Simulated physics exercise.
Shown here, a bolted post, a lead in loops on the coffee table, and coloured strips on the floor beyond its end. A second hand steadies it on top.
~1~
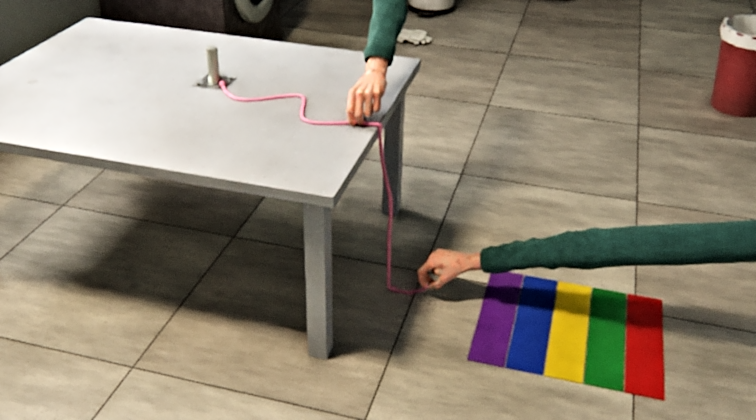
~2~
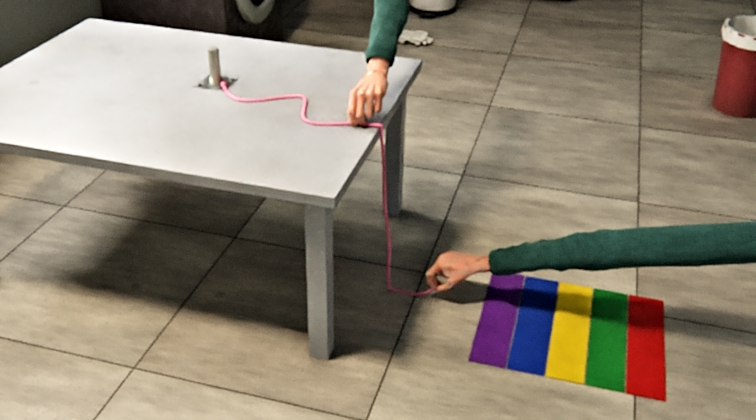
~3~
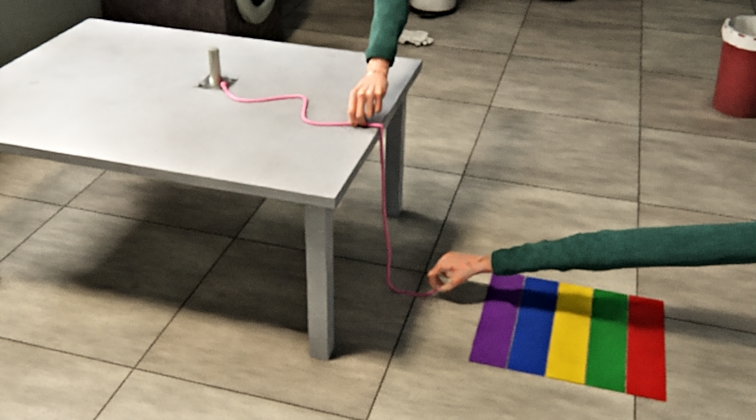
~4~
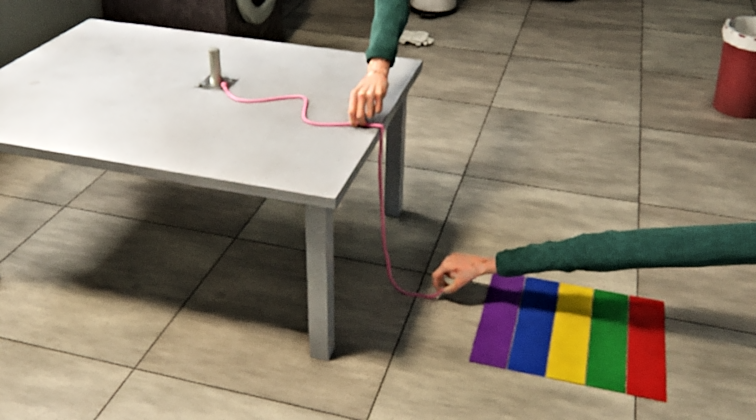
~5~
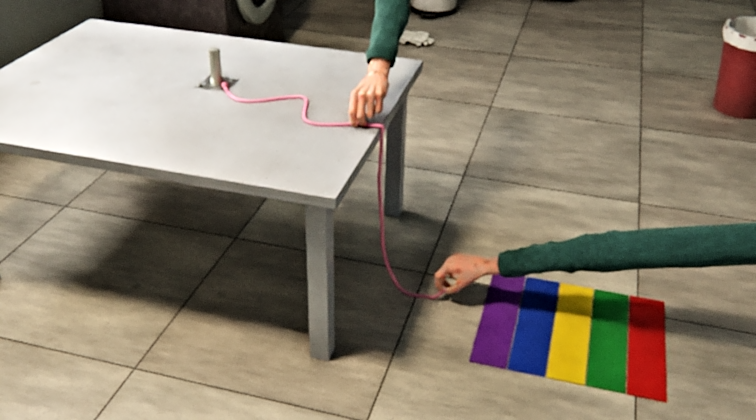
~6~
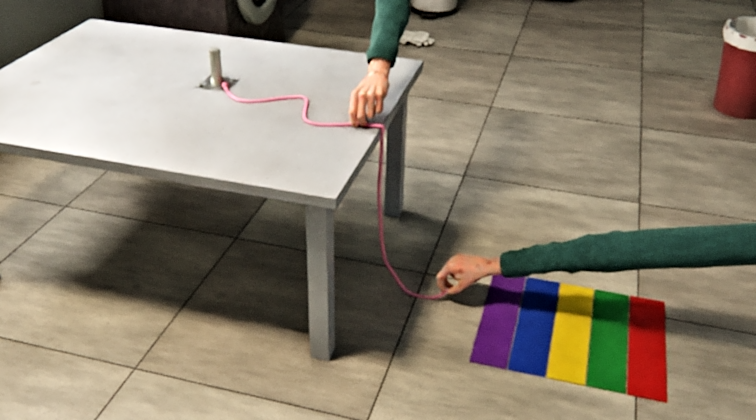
A hand in a green sleeve, low at the right, draws the end of a pink lead slightly rightward near the floor, and the hanging stretch shifts from nearly straight to a gentle curve. Another green-sleeved hand stays at the pale coffee table's edge, where the lead winds from a short upright post. Seen from above by a still camera, purple, blue, yellow, green and red strips lie on grey tiles, near a red bin.
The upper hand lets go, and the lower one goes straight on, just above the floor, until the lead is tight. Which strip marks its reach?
The green one.
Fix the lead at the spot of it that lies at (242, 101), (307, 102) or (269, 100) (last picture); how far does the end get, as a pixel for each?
About (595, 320), (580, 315) and (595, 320).
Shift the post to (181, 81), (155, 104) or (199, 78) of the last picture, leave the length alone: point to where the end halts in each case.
Try by try, around (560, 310), (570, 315) and (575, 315).
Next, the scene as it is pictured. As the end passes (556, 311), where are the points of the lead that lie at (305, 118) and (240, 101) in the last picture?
They go to (362, 116) and to (264, 92).
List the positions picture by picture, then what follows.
In the first picture, end (428, 285); purple (490, 345); blue (527, 353); yellow (566, 360); green (605, 368); red (645, 376).
In the second picture, end (436, 288); lead through (233, 97) (303, 97) (325, 124) (383, 150) (386, 217) (388, 278).
In the third picture, end (438, 288).
In the fourth picture, end (442, 289); lead through (233, 97) (303, 98) (326, 125) (381, 150) (382, 217) (390, 277).
In the fifth picture, end (445, 290).
In the sixth picture, end (447, 290); lead through (234, 98) (304, 98) (326, 125) (381, 151) (380, 217) (395, 276).
Soon after, end near (555, 311); over blue.
After that, end near (593, 318); over yellow.
At the stop, end near (614, 322); over green. It halts on the green strip.
